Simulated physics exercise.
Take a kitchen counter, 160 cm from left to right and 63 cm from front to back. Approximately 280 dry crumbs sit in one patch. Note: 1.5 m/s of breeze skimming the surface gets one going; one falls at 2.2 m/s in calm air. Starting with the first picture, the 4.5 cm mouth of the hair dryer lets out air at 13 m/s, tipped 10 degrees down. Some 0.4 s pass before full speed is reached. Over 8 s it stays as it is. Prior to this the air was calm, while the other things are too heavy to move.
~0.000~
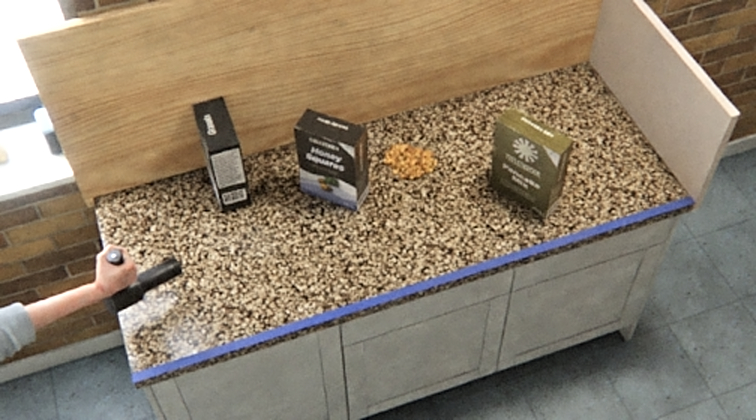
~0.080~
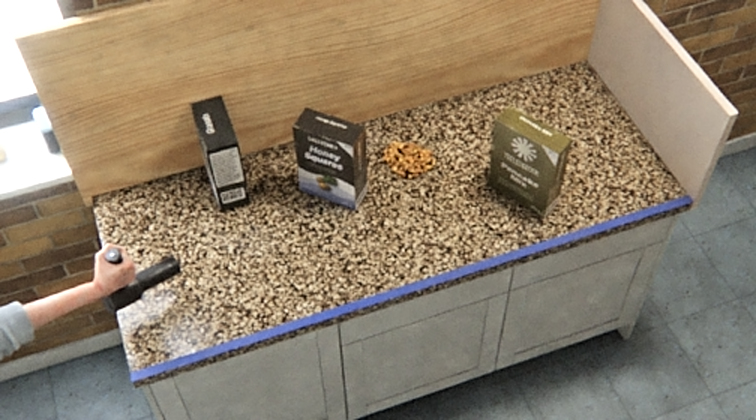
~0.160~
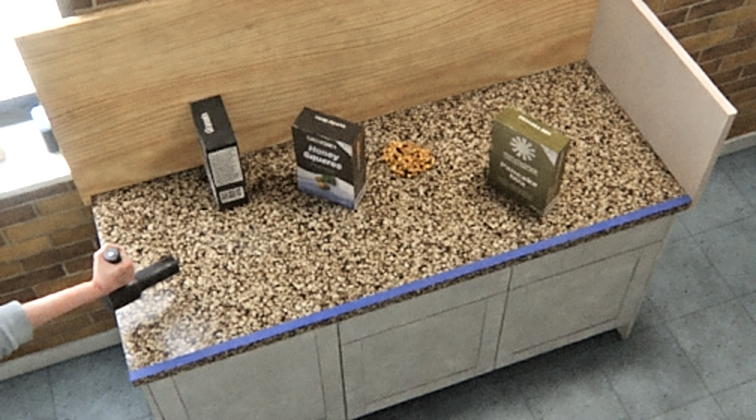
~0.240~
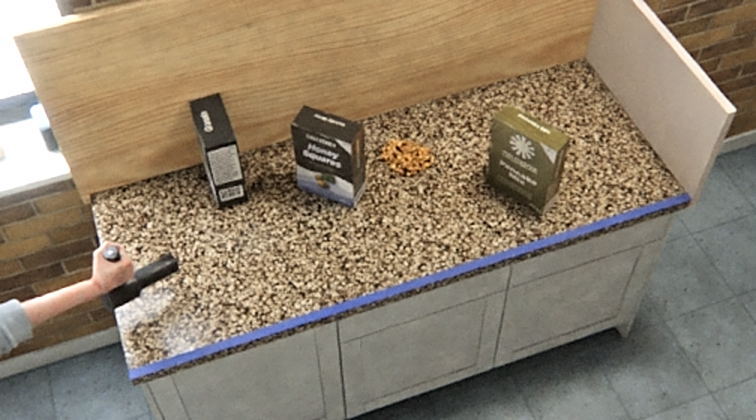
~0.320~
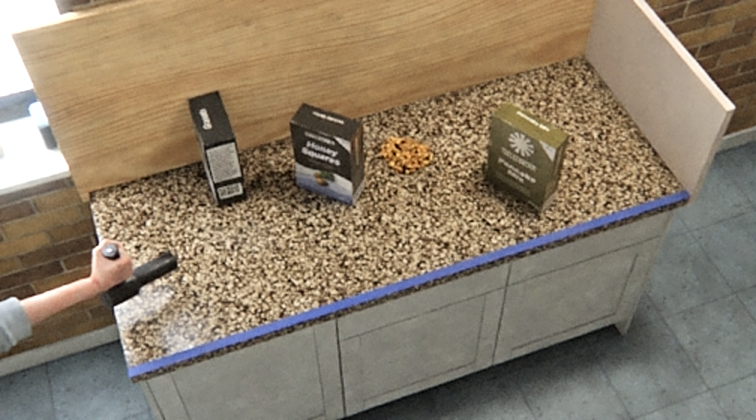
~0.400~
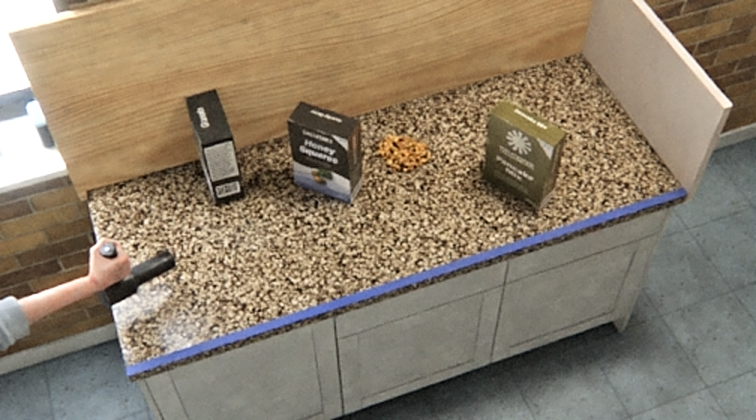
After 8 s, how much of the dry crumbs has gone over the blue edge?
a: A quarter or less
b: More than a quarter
A quarter or less (a).
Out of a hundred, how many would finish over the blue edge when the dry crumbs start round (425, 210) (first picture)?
Roughly 10 per cent.
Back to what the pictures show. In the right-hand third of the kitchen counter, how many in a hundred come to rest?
Something close to 0 % ends up there.
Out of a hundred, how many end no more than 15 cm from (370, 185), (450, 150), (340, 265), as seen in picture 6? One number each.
In order: About 50 %, then 60 %, then 0 %.
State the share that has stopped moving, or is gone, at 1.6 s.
About 20 %.
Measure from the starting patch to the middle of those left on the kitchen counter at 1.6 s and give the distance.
Around 0 cm from the start.
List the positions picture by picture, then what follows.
The middle of the dry crumbs is near (409, 162), none has stirred yet and the mouth of the hair dryer is at (177, 266), in the first frame.
The middle of the dry crumbs is near (407, 159), none has stirred yet and the blue edge is centred on (432, 286), in the second frame.
The middle of the dry crumbs is near (406, 158), none has stirred yet, the top of a carton is at (328, 126) and the top of a carton is at (532, 128), in the third frame.
The middle of the dry crumbs is near (406, 157) and none has stirred yet, in the fourth frame.
The middle of the dry crumbs is near (405, 154) and none has stirred yet, in the fifth frame.
The middle of the dry crumbs is near (402, 152) and none has stirred yet, in the sixth frame.
After 1.6 s, 79 % are on the move or not yet settled, 0 % are over the blue edge; the middle of those still in play is near (402, 152).
After 2.6 s, 74 % are on the move or not yet settled, 0 % are over the blue edge; the middle of those still in play is near (402, 152).
After 4.4 s, 66 % are on the move or not yet settled, 0 % are over the blue edge; the middle of those still in play is near (402, 152).
After 8.0 s, at the end, 0 % are over the blue edge; the middle of those still in play is near (402, 152).
